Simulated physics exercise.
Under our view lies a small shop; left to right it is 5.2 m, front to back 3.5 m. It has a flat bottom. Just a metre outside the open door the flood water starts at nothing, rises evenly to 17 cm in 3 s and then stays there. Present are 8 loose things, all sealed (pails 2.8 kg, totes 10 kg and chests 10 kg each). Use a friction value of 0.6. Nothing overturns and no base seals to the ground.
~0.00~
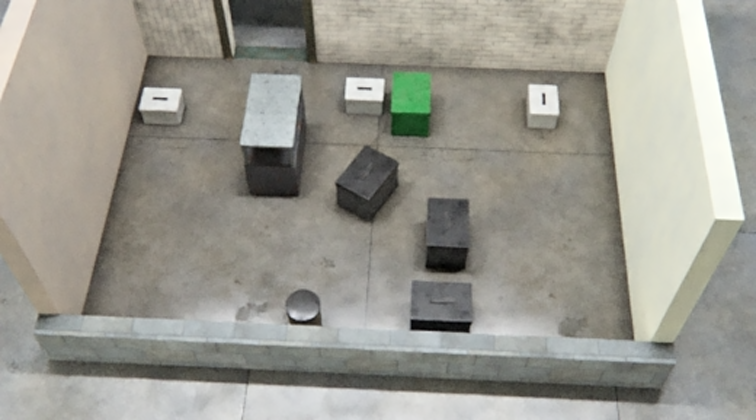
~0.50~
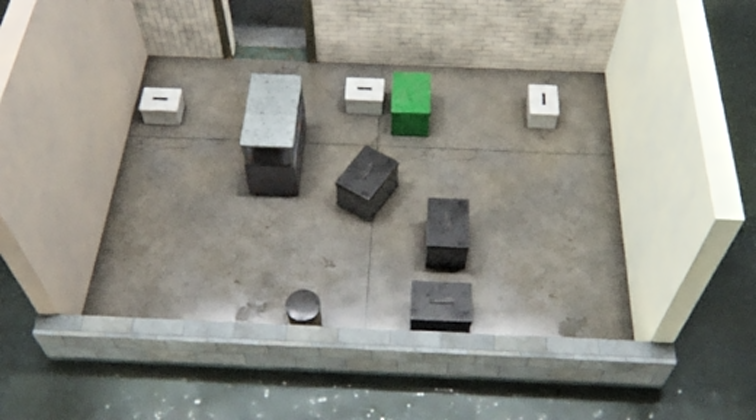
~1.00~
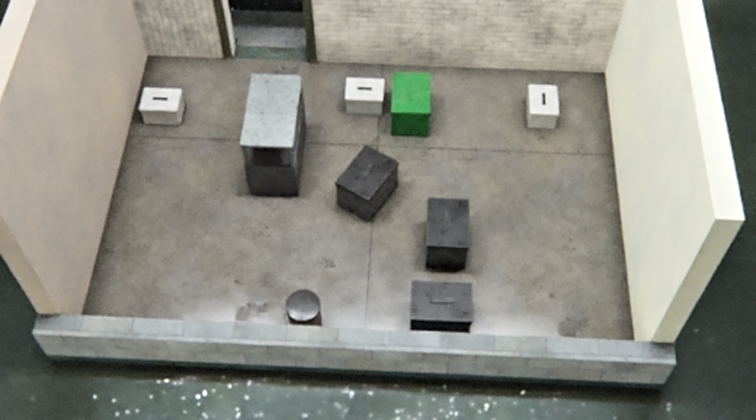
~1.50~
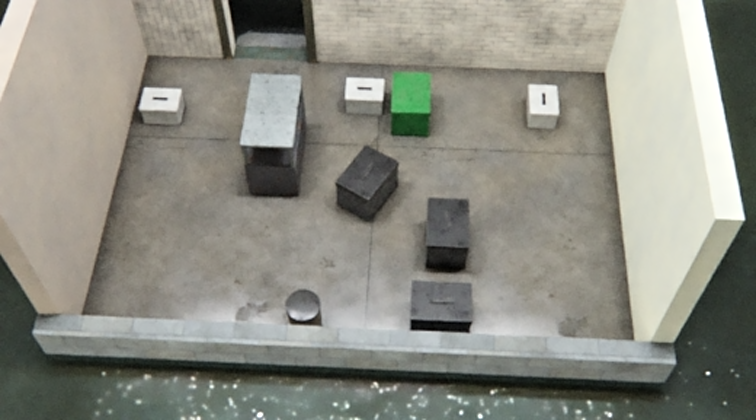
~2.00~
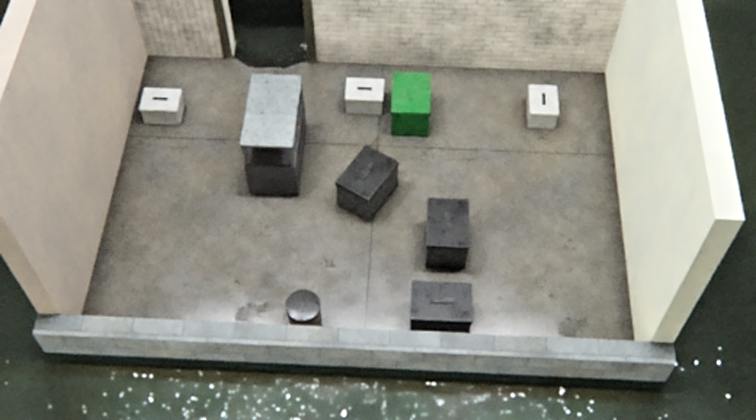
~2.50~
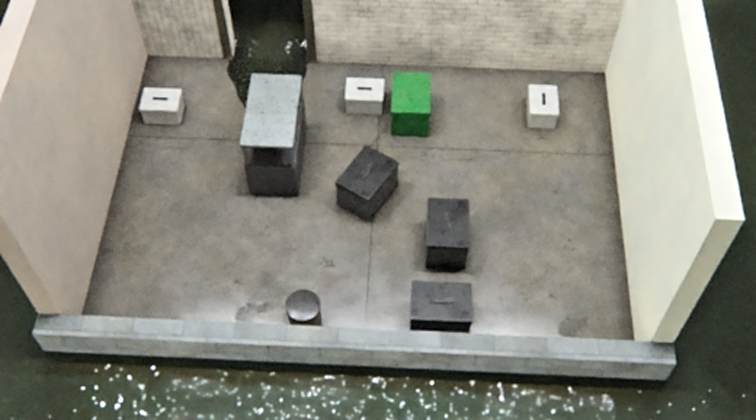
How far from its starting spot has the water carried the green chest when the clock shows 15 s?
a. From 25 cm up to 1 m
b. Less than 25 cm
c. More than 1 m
Answer: B.
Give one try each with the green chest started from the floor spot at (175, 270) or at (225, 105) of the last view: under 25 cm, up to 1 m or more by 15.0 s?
A long trip, then a long trip.
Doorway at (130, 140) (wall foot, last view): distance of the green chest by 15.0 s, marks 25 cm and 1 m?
Then the green chest barely shifts.
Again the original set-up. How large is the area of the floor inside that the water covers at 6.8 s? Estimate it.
That flooded area is roughly 12.0 m2.
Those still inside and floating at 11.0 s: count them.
Count: 2.
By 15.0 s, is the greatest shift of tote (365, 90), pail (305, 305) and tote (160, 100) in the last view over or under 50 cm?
In turn: Within, beyond, within.
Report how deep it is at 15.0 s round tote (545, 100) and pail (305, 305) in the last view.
First roughly 6 cm, second roughly 8 cm.
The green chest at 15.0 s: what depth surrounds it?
Close to 4 centimetres.
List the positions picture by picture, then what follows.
In the first frame, the green chest at (411, 92) rests on the ground; 0.0 m2 under water; 0 of 8 have shifted.
In the second frame, the green chest at (411, 92), on the bottom; 0.0 m2 under water; 0 of 8 have shifted.
In the third frame, the green chest at (411, 92) rests on the ground; 0.0 m2 under water; 0 of 8 have shifted.
In the fourth frame, the green chest at (411, 92) rests on the ground; 0.0 m2 under water; 0 of 8 have shifted.
In the fifth frame, the green chest at (411, 92) rests on the ground; 0.0 m2 under water; 0 of 8 have shifted.
In the sixth frame, the green chest at (411, 92) rests on the ground; water covers 0.5 m2; 0 of 8 have shifted.
After 3.5 s the green chest is near (411, 92), 0.0 m from its start, aground; 0 afloat.
After 6.8 s the green chest is near (411, 92), 0.0 m from its start, aground; 0 afloat.
After 11.0 s the green chest is near (411, 92), 0.0 m from its start, aground; 2 afloat.
After 15.0 s the green chest is near (411, 92), 0.0 m from its start, aground; 4 afloat.
